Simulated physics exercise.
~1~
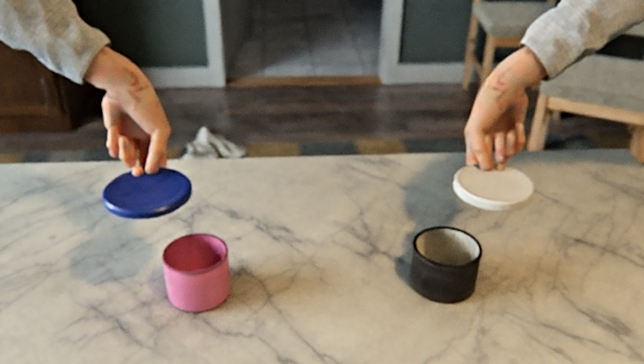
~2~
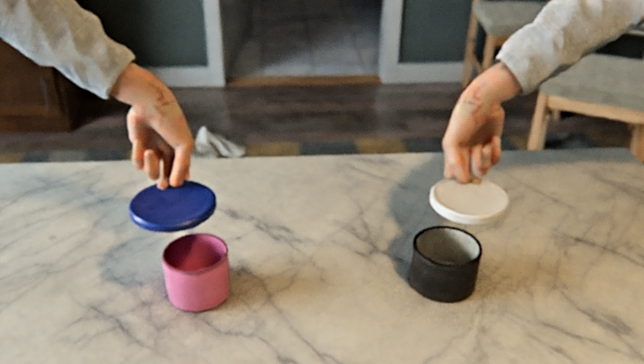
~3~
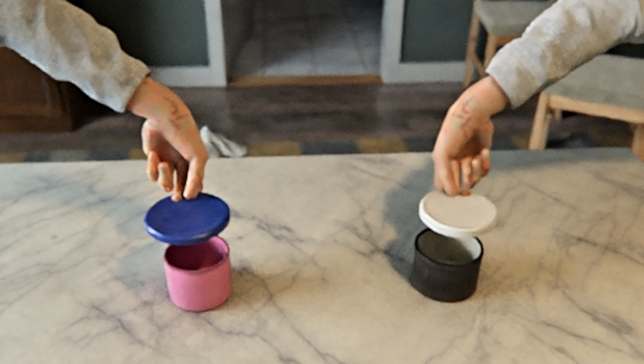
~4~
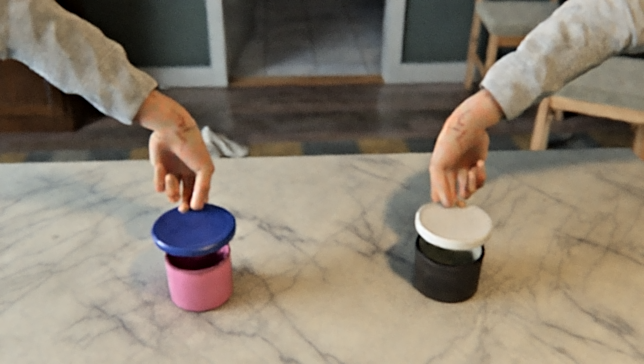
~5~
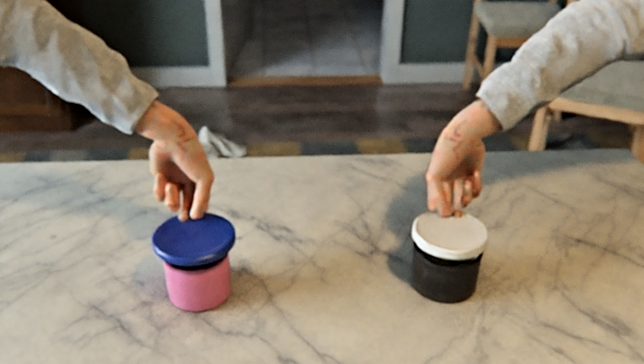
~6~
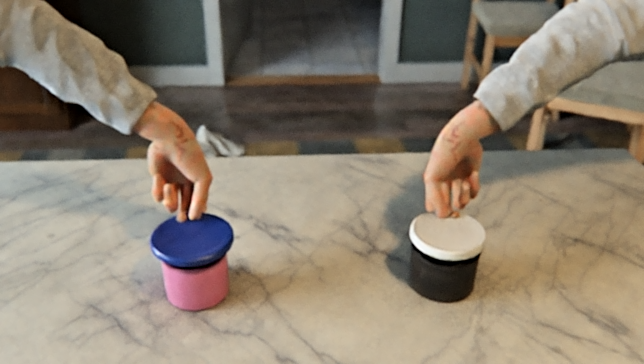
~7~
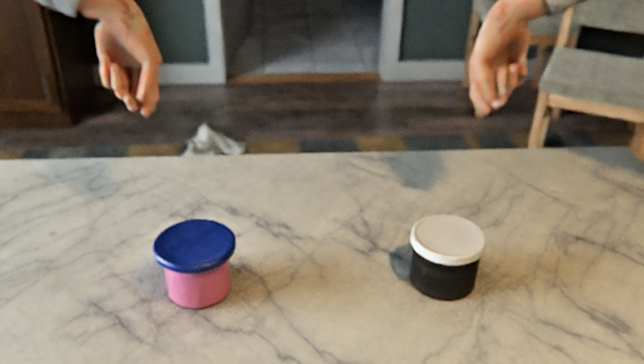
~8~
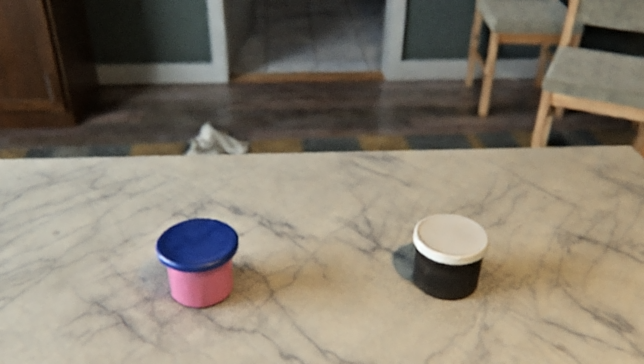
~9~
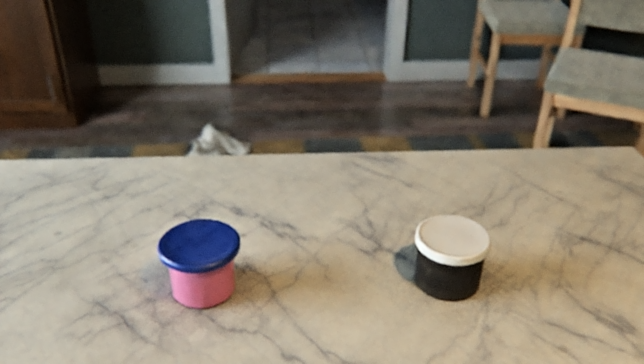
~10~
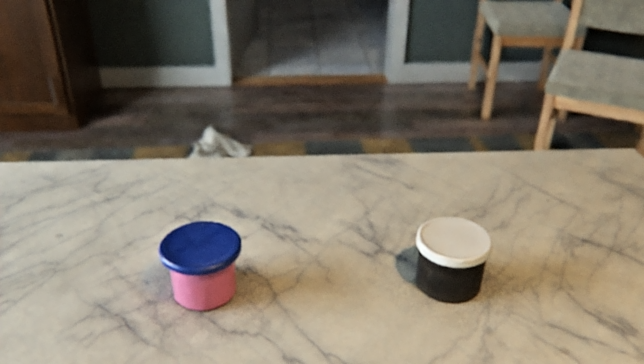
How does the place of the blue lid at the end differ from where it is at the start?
At the start the blue lid is held in a hand, above and a little to the left of the open pink container. By the end it is lower and further right, resting on top of that container with no hand on it.
